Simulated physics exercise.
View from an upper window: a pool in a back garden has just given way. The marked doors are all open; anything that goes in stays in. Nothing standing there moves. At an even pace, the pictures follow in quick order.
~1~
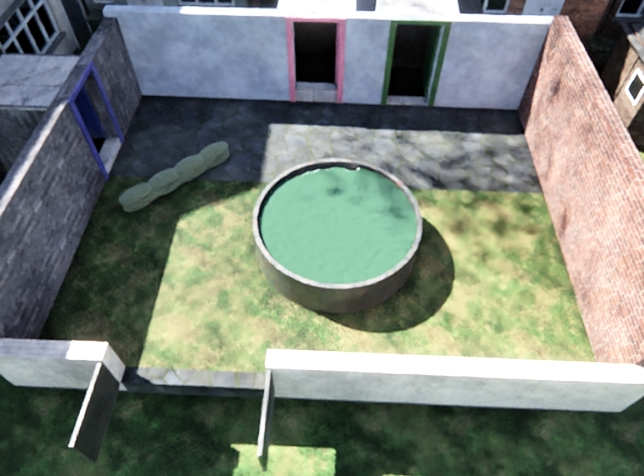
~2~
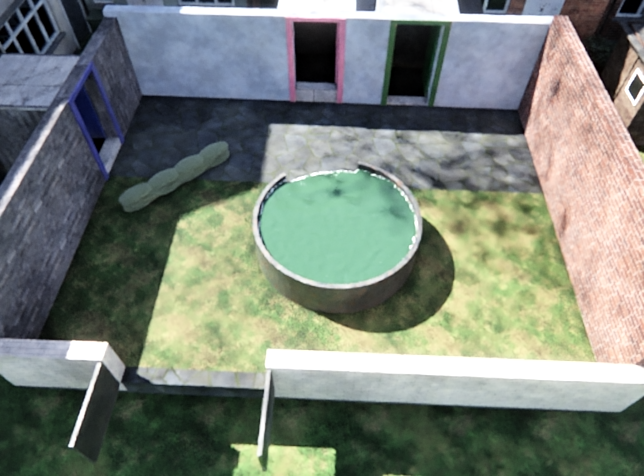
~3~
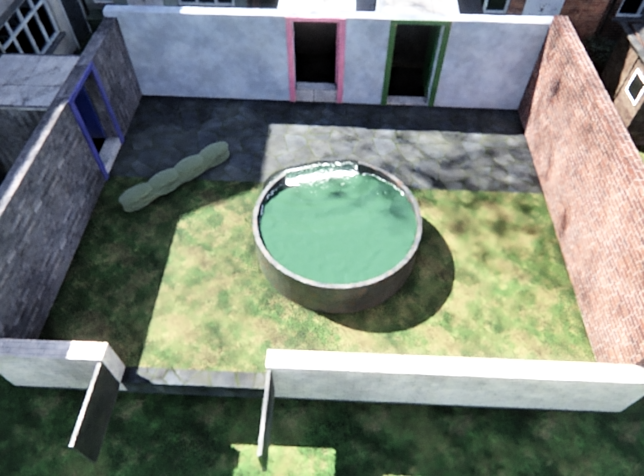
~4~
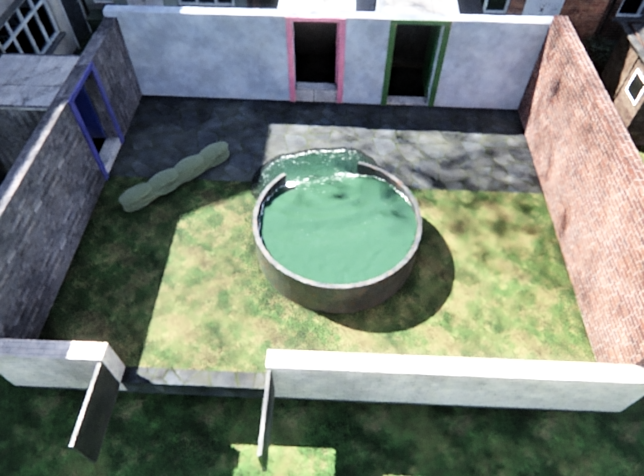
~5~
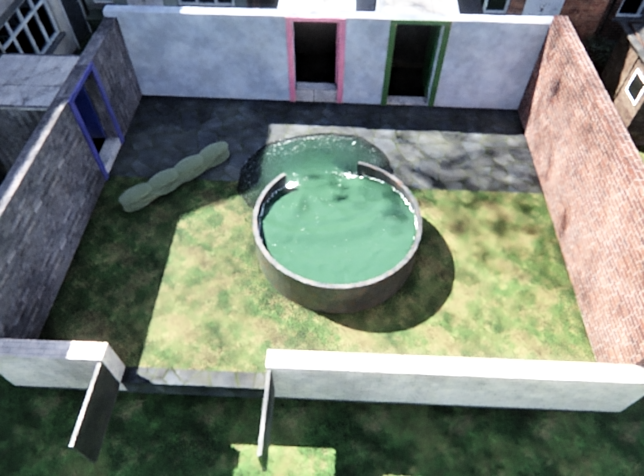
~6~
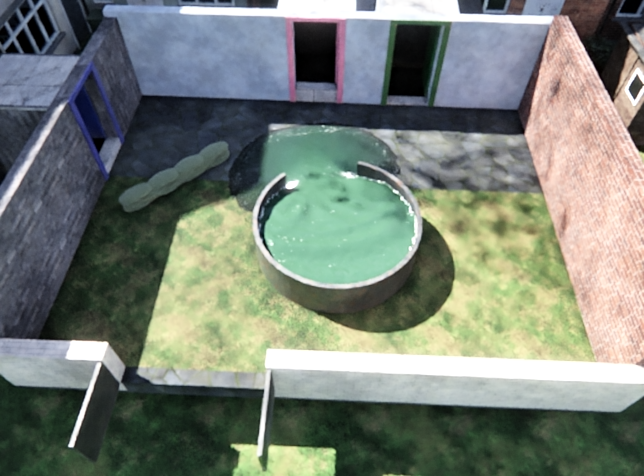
The clip opens on a round pool of still green water in a walled back garden, seen from above. A gap appears in the rim on the far side, and white, foaming water pours through it. The water spreads steadily outward in a widening green fan over the dark paving towards the pink and green doorways.
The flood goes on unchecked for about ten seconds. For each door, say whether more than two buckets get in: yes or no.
Pink door: No; green door: Yes; blue door: No.
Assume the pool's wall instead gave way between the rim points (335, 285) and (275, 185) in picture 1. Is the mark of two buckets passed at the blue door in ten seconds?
Here the blue door remains short.
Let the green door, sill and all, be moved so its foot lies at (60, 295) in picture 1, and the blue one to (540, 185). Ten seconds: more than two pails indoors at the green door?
Then: Green door holds.
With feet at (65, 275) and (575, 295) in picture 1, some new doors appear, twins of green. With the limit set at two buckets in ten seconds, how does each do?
First falls short, then falls short.
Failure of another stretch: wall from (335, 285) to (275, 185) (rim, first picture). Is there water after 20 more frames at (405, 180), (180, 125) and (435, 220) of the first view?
Bone-dry, bone-dry, bone-dry.
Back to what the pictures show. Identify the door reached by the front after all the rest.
Result: The blue door.
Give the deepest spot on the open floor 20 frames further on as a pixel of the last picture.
Deepest point: About (149, 102).
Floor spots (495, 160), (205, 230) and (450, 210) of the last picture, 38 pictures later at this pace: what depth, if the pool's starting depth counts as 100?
I'd say around 12 per cent, then 4 per cent, then 2 per cent.
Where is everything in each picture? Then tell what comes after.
Still water in the pool at (337, 220), in the first frame.
Water pours out on the pool's far side and has run to a hidden place, in the second frame.
The front is at a hidden place, out from the gap on the pool's far side, in the third frame.
Water pours out on the pool's far side and has run to (372, 162), in the fourth frame.
The front is at (353, 138), out from the gap on the pool's far side, in the fifth frame.
Water pours out on the pool's far side and has run to (353, 129), in the sixth frame.
A moment on, water covers 20 % of the floor; the pink door wet at the sill, nothing in, the green door not reached, the blue door not reached.
Next, water covers 30 % of the floor; the pink door wet at the sill, nothing in, the green door under two buckets in, the blue door not reached.
Then, water covers 40 % of the floor; the pink door wet at the sill, nothing in, the green door over two buckets in, the blue door wet at the sill, nothing in.
Later, water covers 65 % of the floor; the pink door wet at the sill, nothing in, the green door over two buckets in, the blue door wet at the sill, nothing in.
In the end, water covers 90 % of the floor; the pink door wet at the sill, nothing in, the green door over two buckets in, the blue door wet at the sill, nothing in.
